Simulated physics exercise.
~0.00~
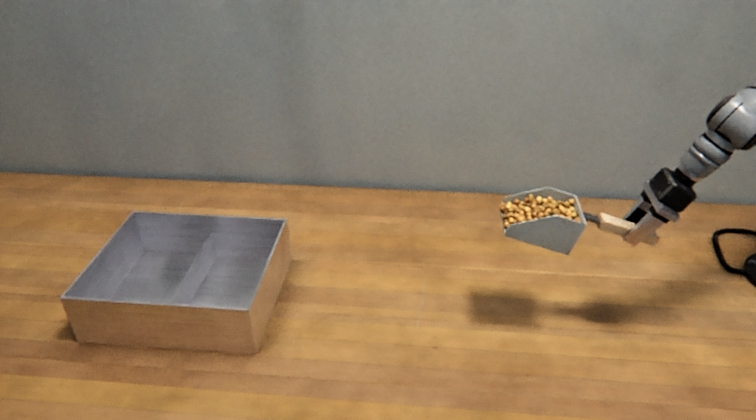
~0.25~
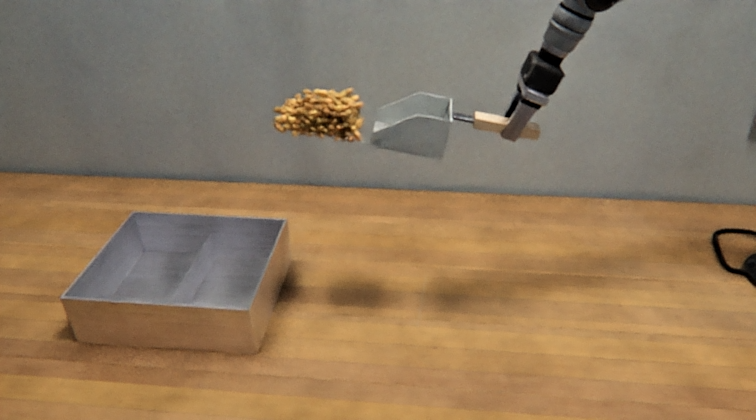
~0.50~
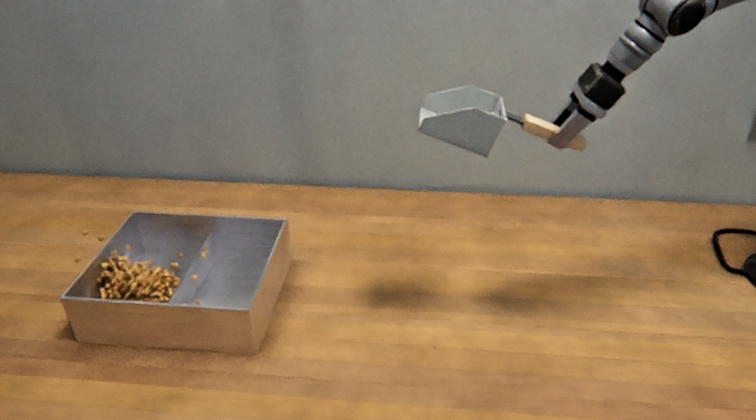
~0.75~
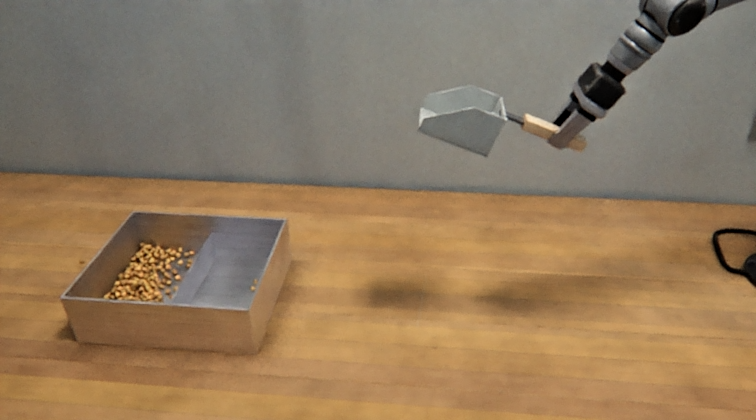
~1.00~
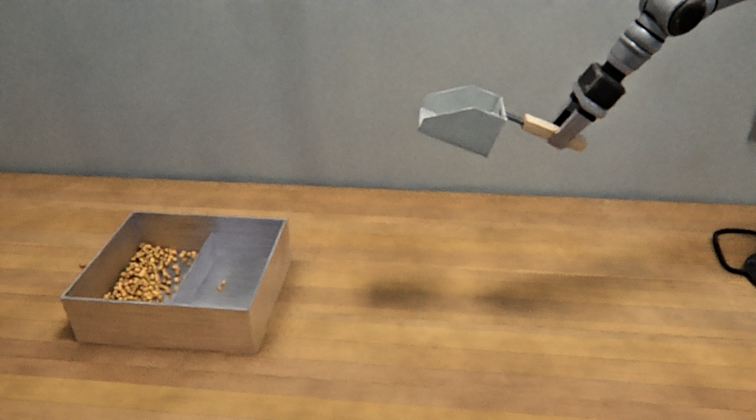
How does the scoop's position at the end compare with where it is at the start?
The scoop ends up higher and somewhat farther to the left than where it starts.
A robot arm flings chickpeas from a scoop, and nearly all land in the bin's left part.
